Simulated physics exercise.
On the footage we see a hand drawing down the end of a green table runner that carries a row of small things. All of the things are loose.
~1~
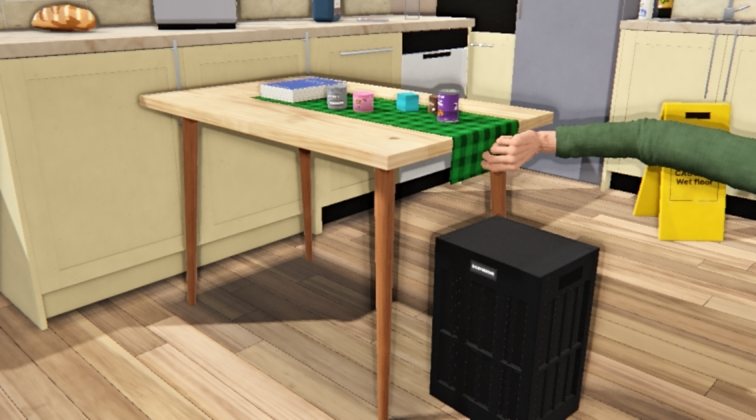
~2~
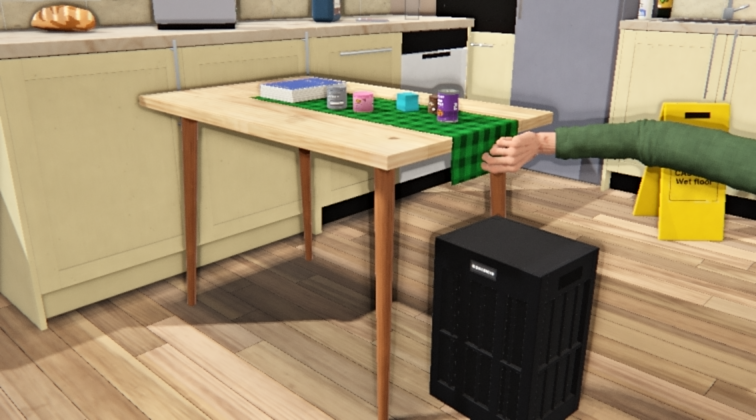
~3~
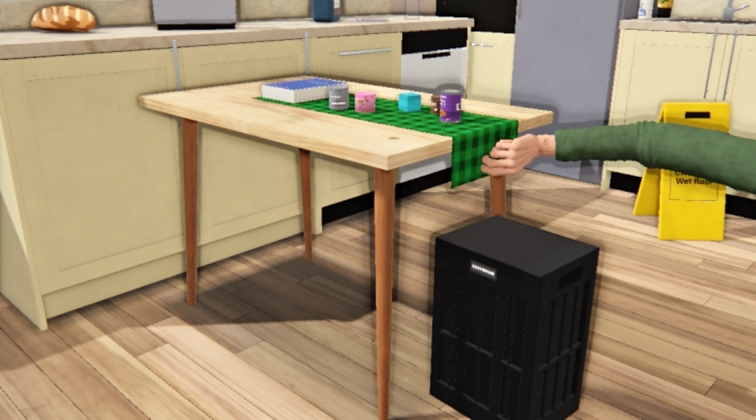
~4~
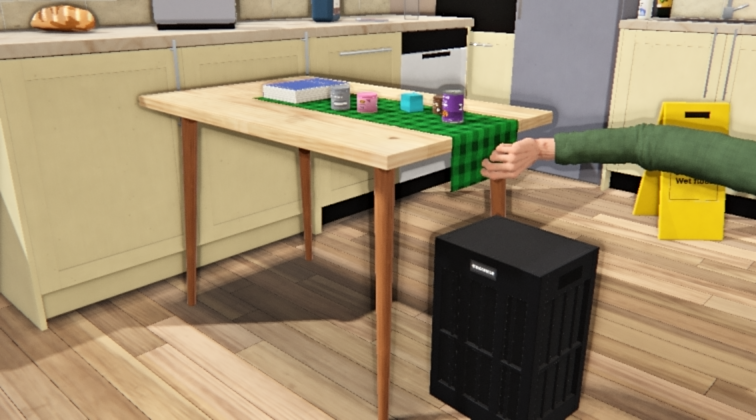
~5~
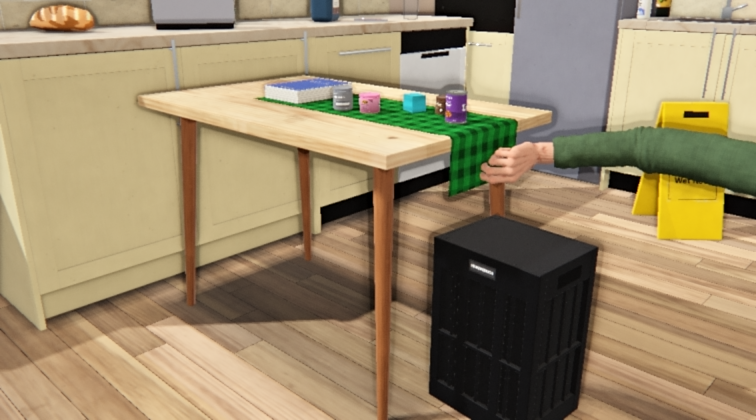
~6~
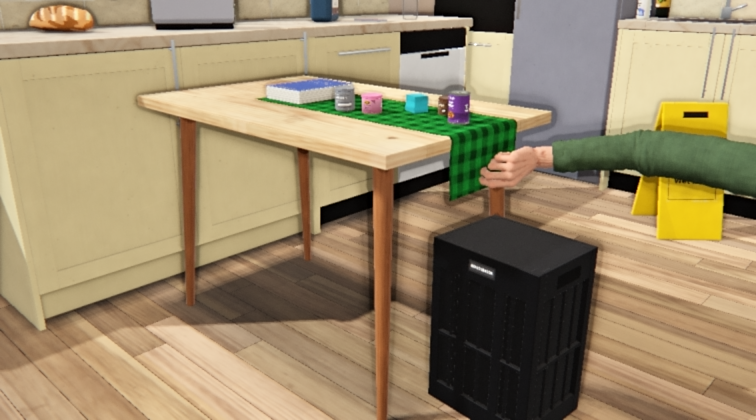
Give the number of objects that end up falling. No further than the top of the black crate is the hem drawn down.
One item leaves the top.
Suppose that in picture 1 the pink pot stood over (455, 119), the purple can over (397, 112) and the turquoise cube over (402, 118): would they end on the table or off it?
Result - pink pot lost; purple can retained; turquoise cube retained.
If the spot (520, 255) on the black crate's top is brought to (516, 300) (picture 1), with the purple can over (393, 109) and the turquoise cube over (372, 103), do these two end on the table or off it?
Observed: Purple can remains seated; turquoise cube remains seated.
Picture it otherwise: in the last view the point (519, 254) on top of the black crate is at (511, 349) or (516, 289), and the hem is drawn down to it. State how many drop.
The tally is 4 and 2.
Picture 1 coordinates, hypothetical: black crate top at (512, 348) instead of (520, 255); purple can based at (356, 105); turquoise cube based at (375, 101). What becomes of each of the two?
In the end the purple can rides it out; meanwhile the turquoise cube rides it out.
Soon after, hem near (482, 208); all still up.
Then, hem on the crate; purple can gone.
At rest, hem on the crate; purple can gone. Over the edge go one.
